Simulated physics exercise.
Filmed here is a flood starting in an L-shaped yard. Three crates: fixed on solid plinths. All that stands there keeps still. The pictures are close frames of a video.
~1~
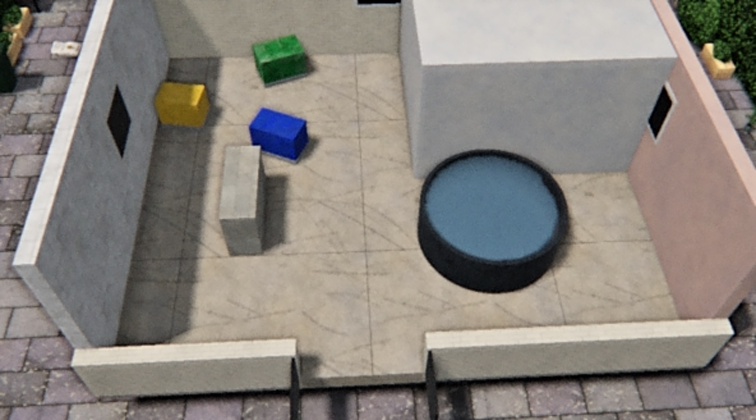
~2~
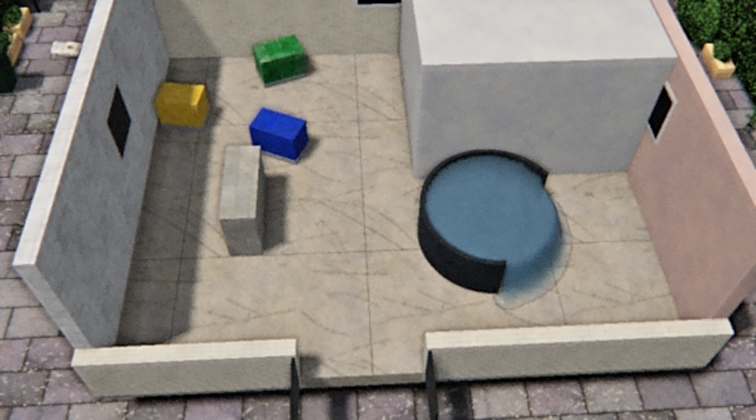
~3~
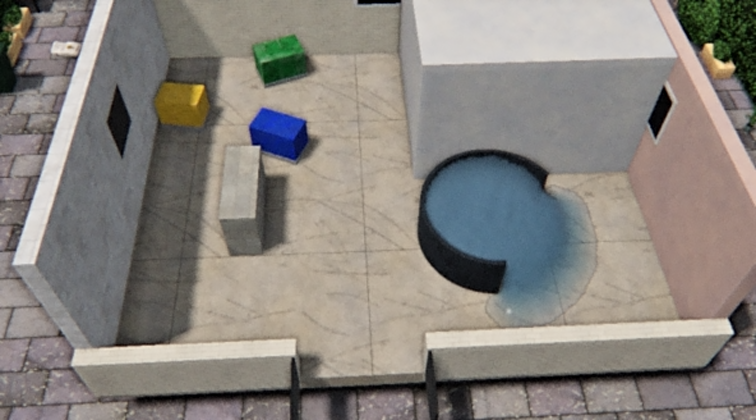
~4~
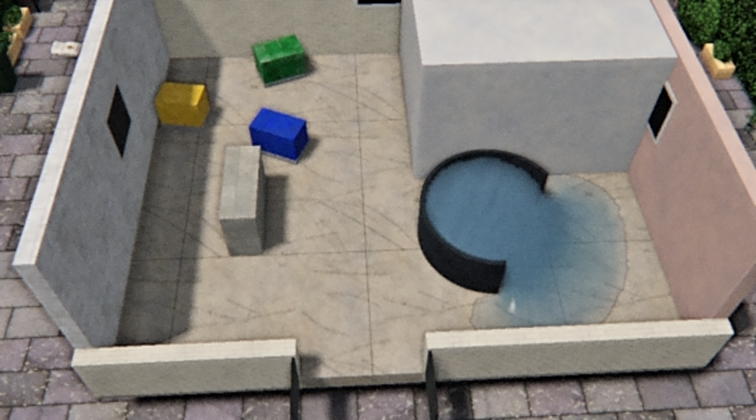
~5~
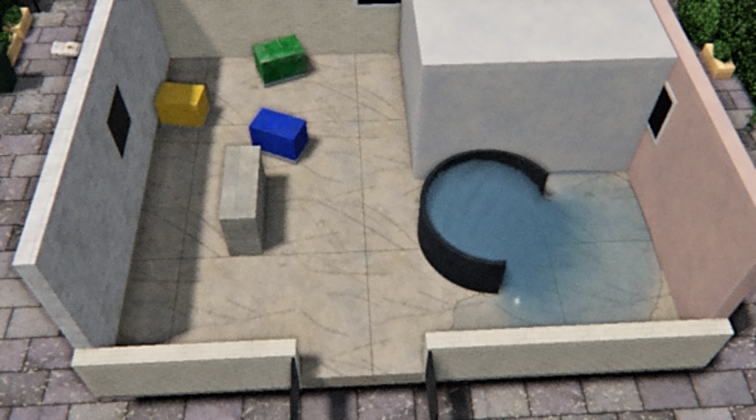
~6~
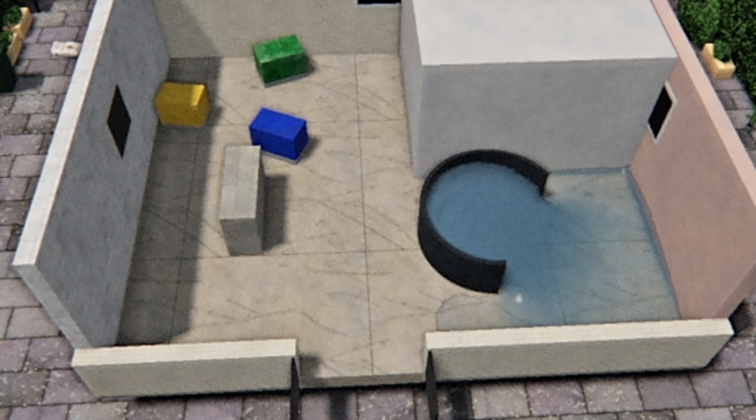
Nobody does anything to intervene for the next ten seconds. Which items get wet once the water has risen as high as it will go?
In order: The green crate will be out of the flood; the yellow crate will be out of the flood; the blue crate will be out of the flood.
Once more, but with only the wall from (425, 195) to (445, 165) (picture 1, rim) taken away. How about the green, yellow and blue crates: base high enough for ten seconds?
Result: Green gets overtopped, yellow gets overtopped, blue gets overtopped.
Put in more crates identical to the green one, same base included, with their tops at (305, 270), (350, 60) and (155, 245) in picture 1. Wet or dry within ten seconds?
Listed order: Flooded / unflooded / flooded.
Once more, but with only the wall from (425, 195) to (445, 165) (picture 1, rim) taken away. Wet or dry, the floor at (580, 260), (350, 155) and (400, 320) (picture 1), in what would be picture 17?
Spared, then sodden, then spared.
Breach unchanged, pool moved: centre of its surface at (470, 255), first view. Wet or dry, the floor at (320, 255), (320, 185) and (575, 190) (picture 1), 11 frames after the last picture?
Results in order - left untouched, left untouched, swamped.
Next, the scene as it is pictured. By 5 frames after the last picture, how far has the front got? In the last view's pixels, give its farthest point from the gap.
Best guess: Near (371, 348).
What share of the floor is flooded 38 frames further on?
It should be close to 55 %.
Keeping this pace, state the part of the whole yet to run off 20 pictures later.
My reading is around 100 percent.
A moment on, water covers 20 % of the floor; the green crate not reached, the yellow crate not reached, the blue crate not reached.
Next, water covers 25 % of the floor; the green crate not reached, the yellow crate not reached, the blue crate not reached.
Then, water covers 35 % of the floor; the green crate not reached, the yellow crate not reached, the blue crate not reached.
Later, water covers 55 % of the floor; the green crate not reached, the yellow crate not reached, the blue crate water round its plinth.
In the end, water covers 75 % of the floor; the green crate stayed above the water, the yellow crate stayed above the water, the blue crate stayed above the water.
